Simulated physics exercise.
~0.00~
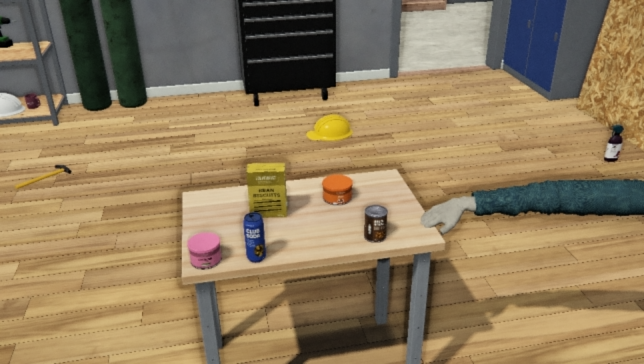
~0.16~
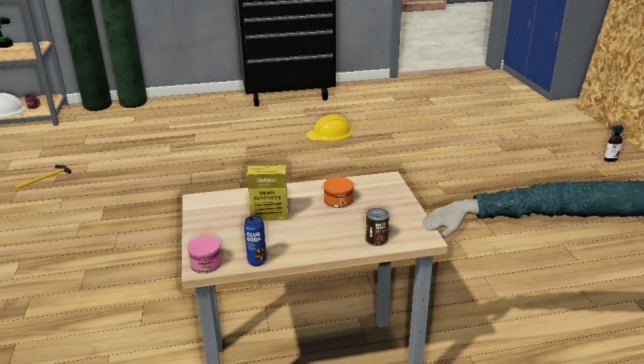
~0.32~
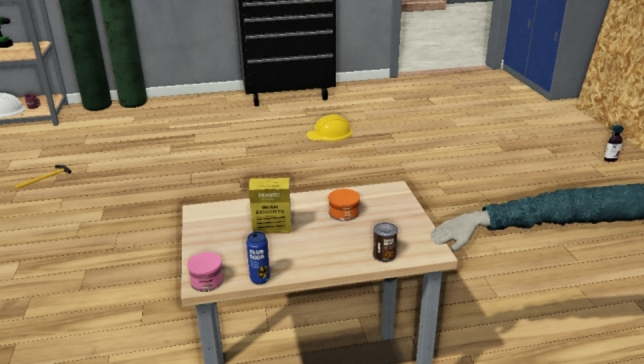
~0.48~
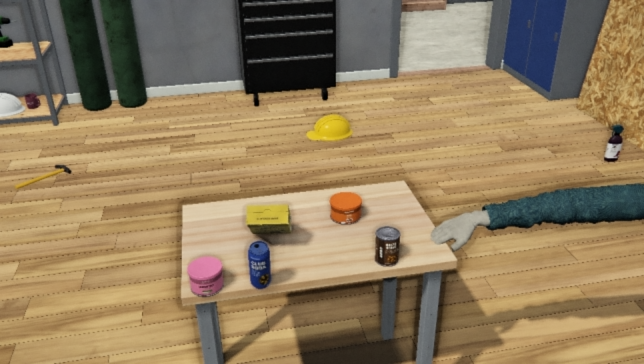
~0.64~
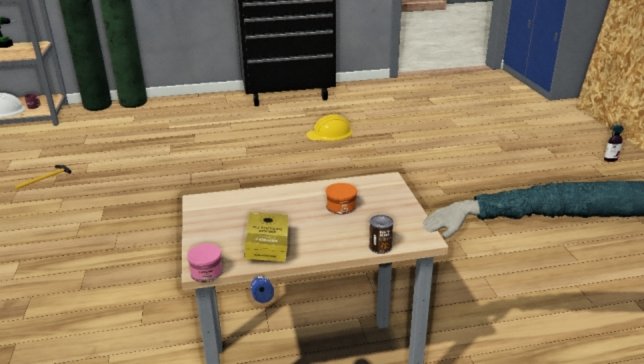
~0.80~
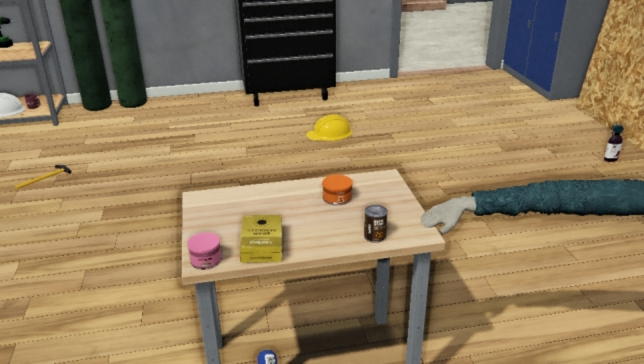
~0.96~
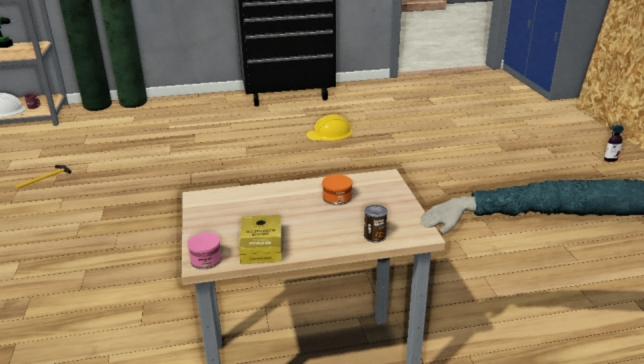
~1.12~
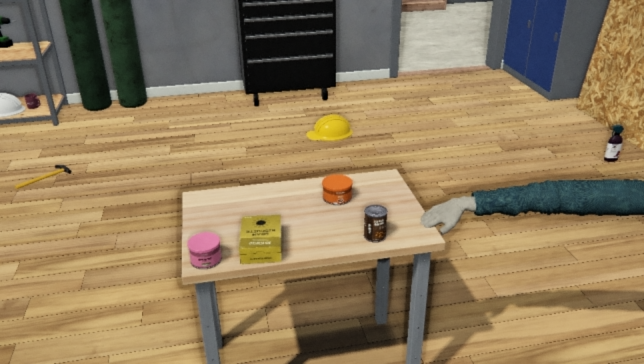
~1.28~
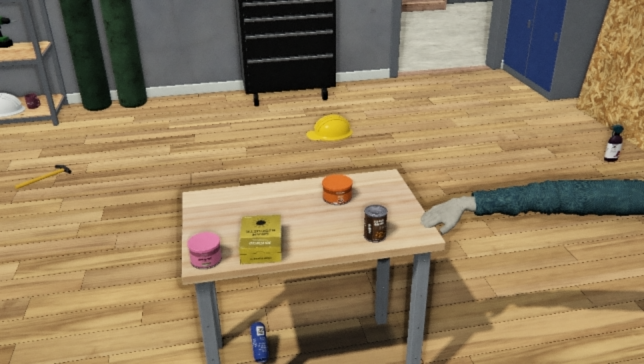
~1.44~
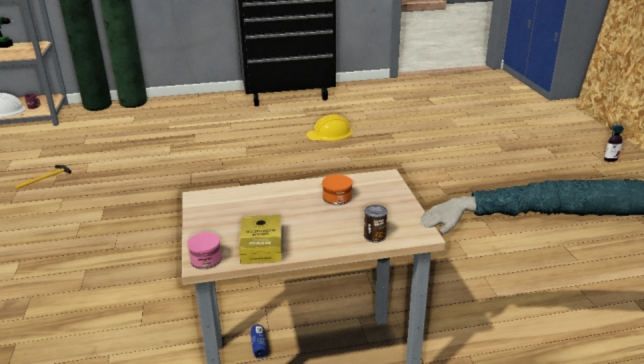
A gloved hand on a teal-sleeved arm lies still at the right edge of a small wooden table in a workshop, seen from slightly above. On the table are a pink tub and blue can at the front left, a tall yellow packet behind them, an orange tub and a brown tin. The table slides towards the viewer, then jerks back. The yellow packet topples forward and the blue can tips off the front edge. The can drops to the floor and ends lying beneath the table, while the packet lies flat and the others remain in place.
